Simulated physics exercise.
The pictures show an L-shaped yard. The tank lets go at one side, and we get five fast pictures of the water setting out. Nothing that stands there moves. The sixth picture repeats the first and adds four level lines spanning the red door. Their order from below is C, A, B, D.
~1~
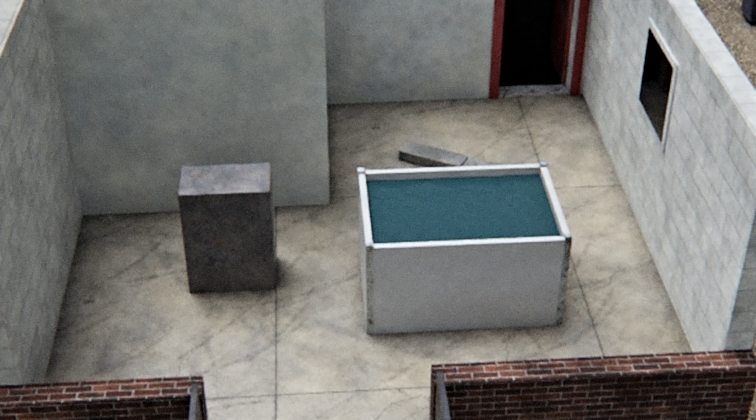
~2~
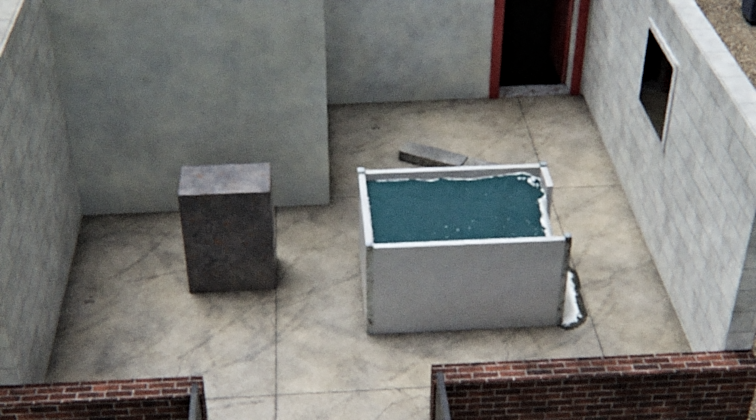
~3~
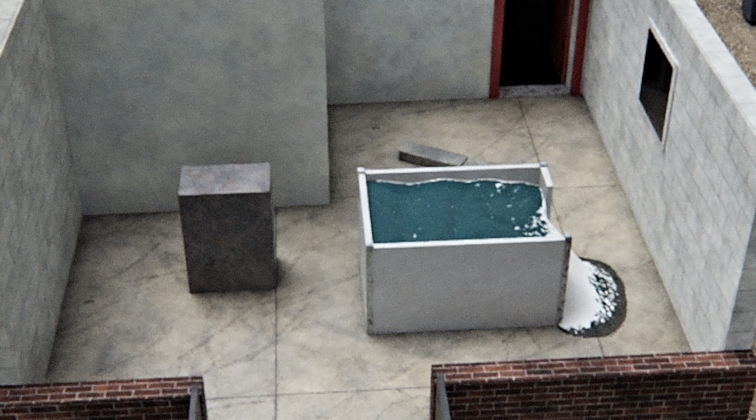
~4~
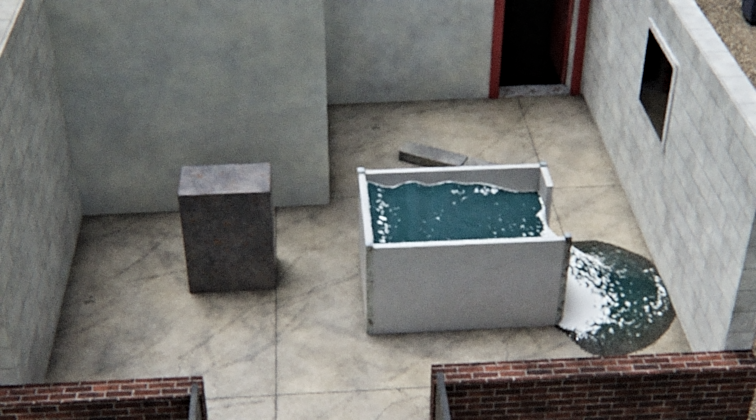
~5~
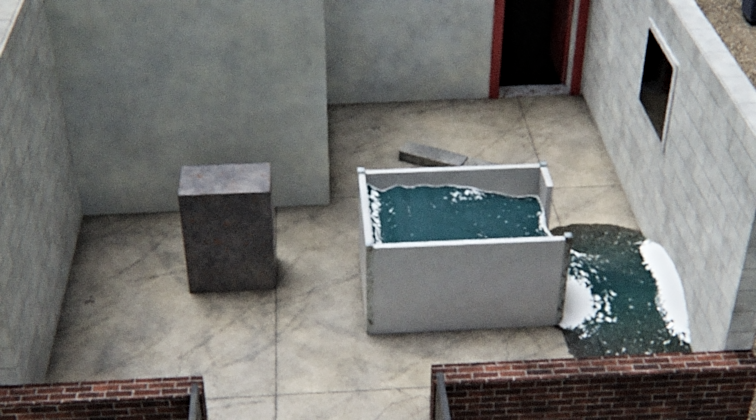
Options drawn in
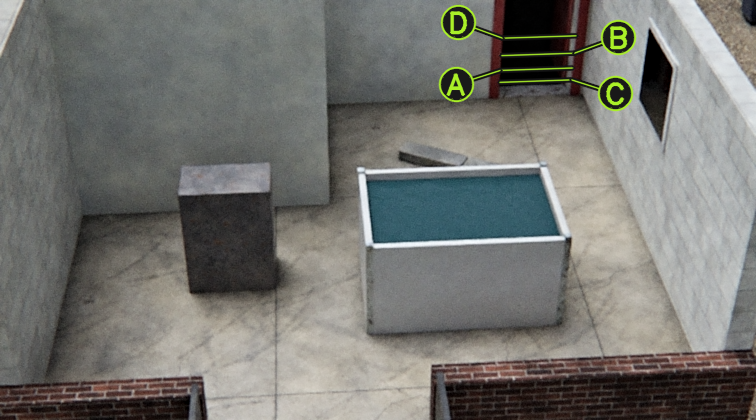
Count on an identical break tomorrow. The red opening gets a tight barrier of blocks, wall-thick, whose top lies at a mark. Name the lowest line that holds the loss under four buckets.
The answer is height C.
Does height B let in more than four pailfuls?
No, that is safe.
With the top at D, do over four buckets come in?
No.
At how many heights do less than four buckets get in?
All four.
In lime, A at (536, 69); B at (537, 54); C at (535, 81); D at (539, 36); from the bottom up C, A, B, D.
With A, nothing gets over.
With B, nothing gets over.
With C, a splash gets over, under a bucket.
With D, nothing gets over.
